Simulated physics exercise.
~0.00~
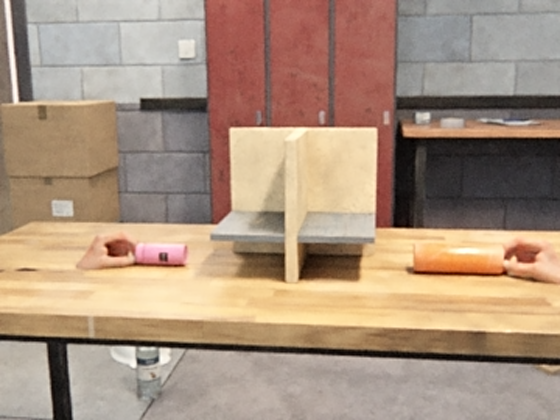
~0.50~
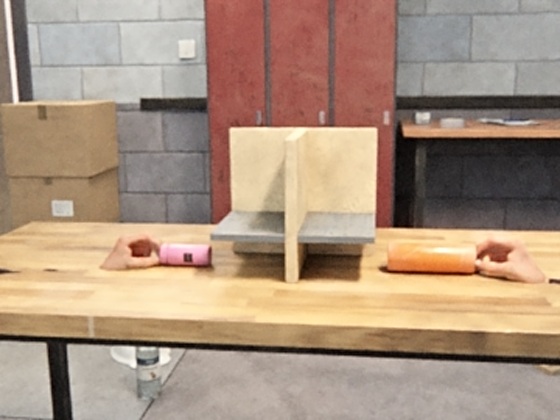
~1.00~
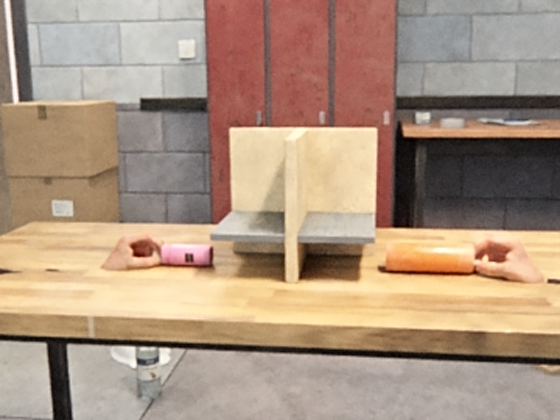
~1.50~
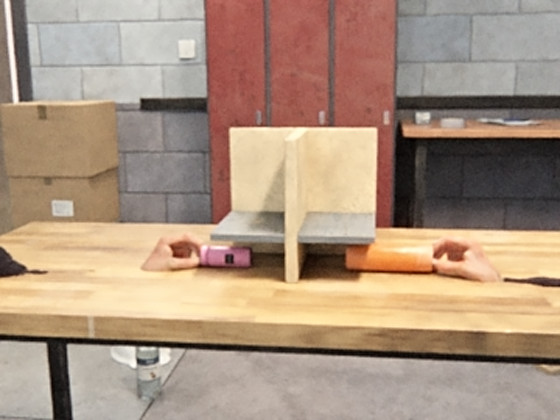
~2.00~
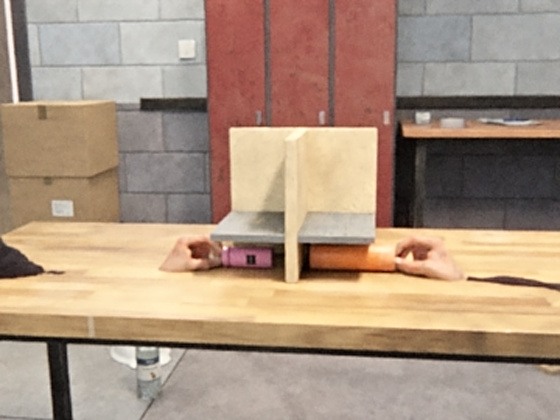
Two hands slide a pink shaker and an orange candle under the rack's low shelves.
